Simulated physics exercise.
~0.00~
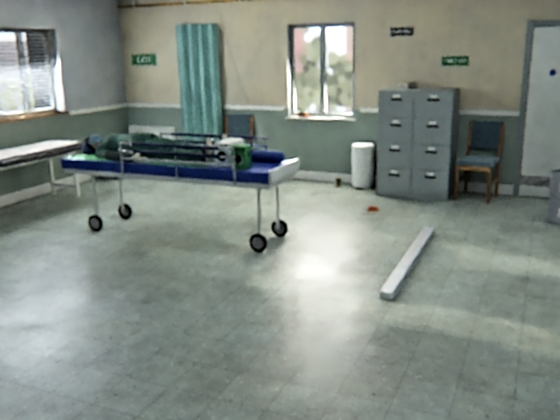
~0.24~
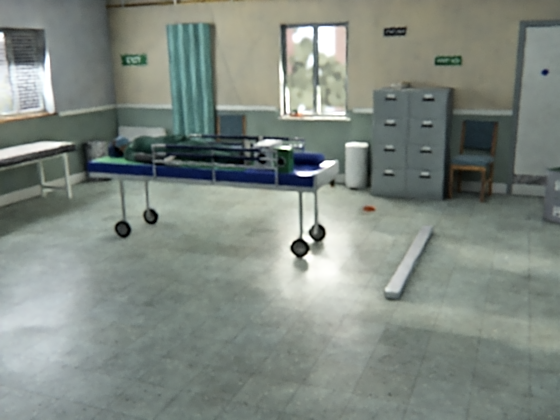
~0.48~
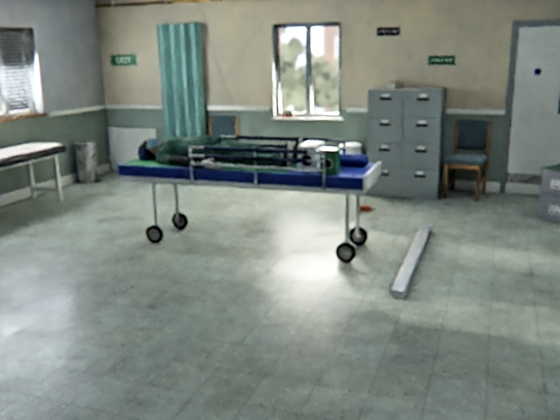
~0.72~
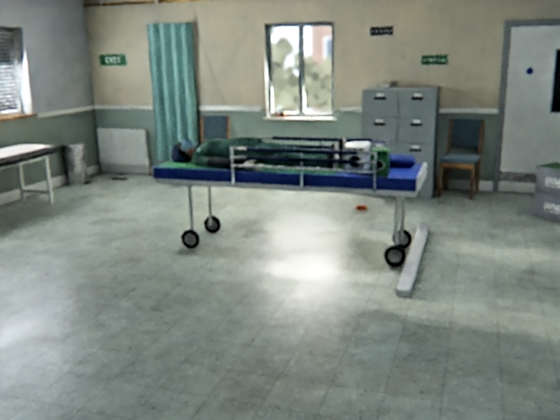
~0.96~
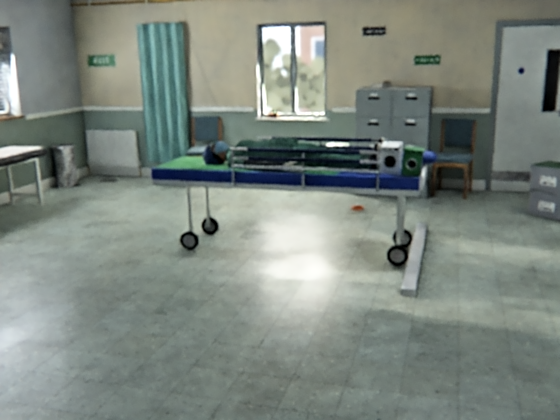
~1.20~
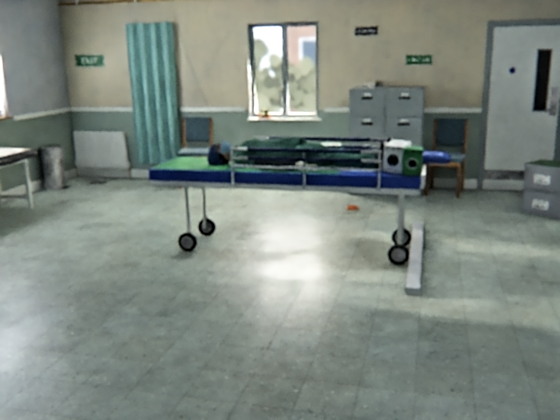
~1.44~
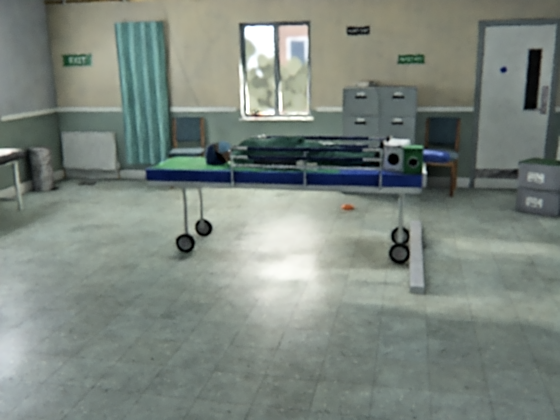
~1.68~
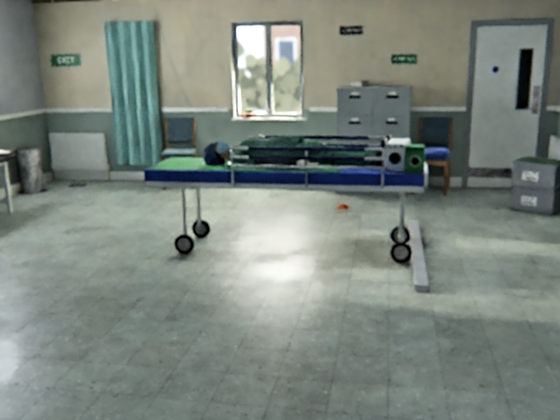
The video shows a person lying on a blue-topped wheeled stretcher that rolls right across a clinic room until its front wheels reach a raised grey sill and it stops. The person shifts slightly towards the right end, where the green pump and white monitor remain aboard.
